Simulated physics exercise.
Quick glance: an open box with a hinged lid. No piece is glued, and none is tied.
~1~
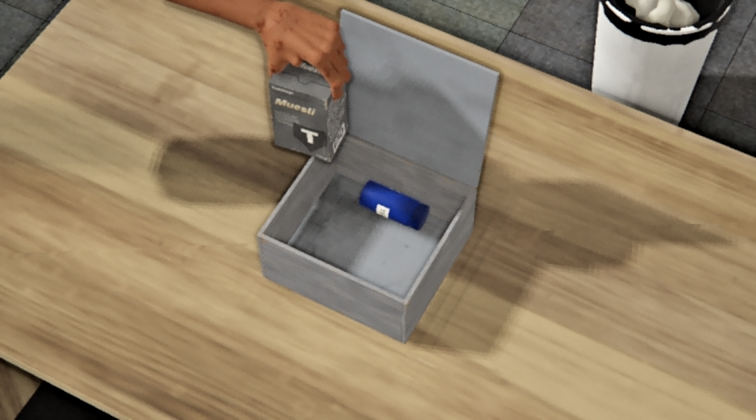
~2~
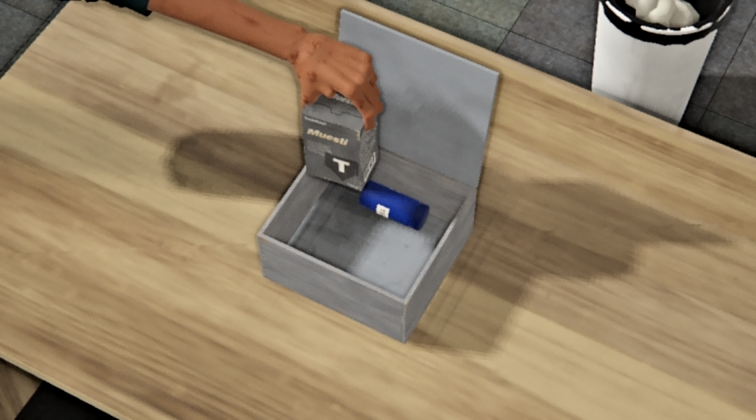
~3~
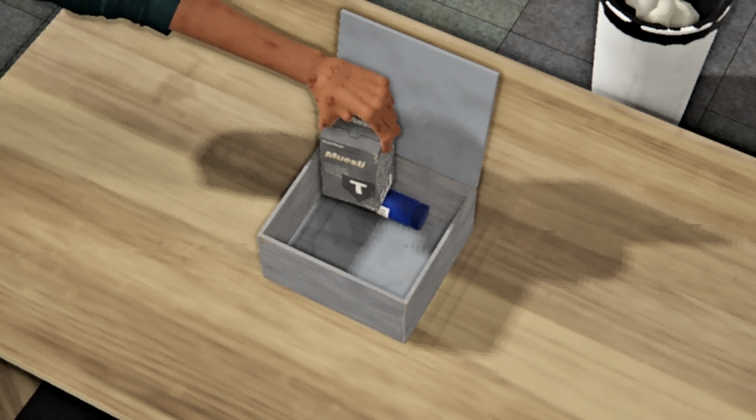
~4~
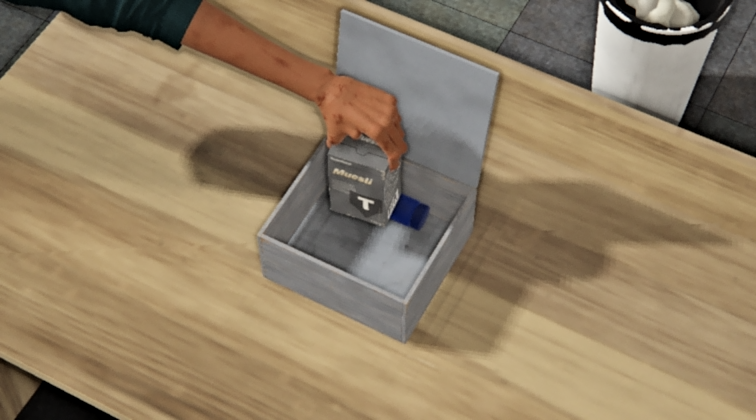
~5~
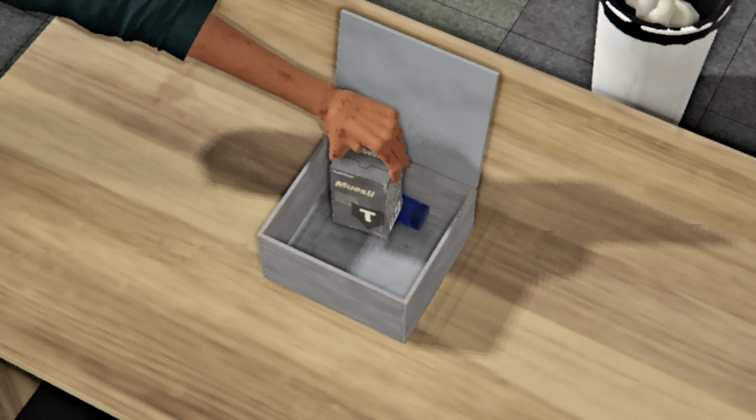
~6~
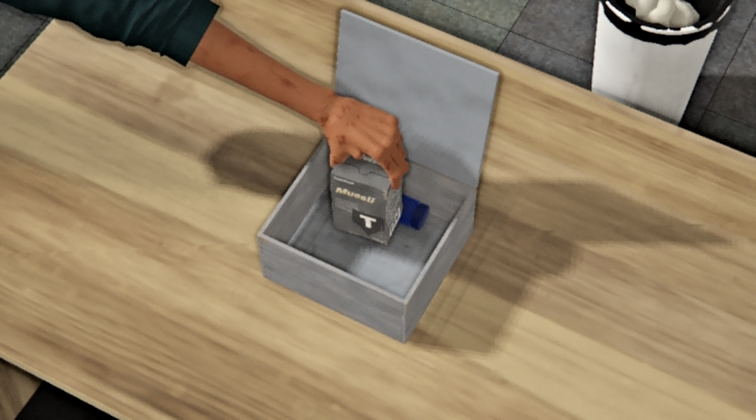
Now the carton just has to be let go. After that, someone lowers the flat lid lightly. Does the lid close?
Lid blocked.
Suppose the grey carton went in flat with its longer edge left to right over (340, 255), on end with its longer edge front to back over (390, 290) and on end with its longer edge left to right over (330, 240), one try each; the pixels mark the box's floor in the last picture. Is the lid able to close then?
So: First shut tight, second open, third open.
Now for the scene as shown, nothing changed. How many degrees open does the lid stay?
Roughly 30°.
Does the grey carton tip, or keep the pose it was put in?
At the finish it holds its orientation.
Then, 0.40 s later than the last frame, grey carton tilted by 11° near (358, 221).
Then, 1.20 s later than the last frame, lid starting down; grey carton moved a little near (365, 218).
Then, 1.50 s later than the last frame, lid 65° above the rim; grey carton moved a little near (365, 218).
Then, 1.80 s later than the last frame, lid 39° above the rim; grey carton moved a little near (365, 218).
When it is over, lid 28° above the rim; moved from the start, grey carton; blue shaker as before. End places, in pixels of the last picture, grey carton near (365, 218).
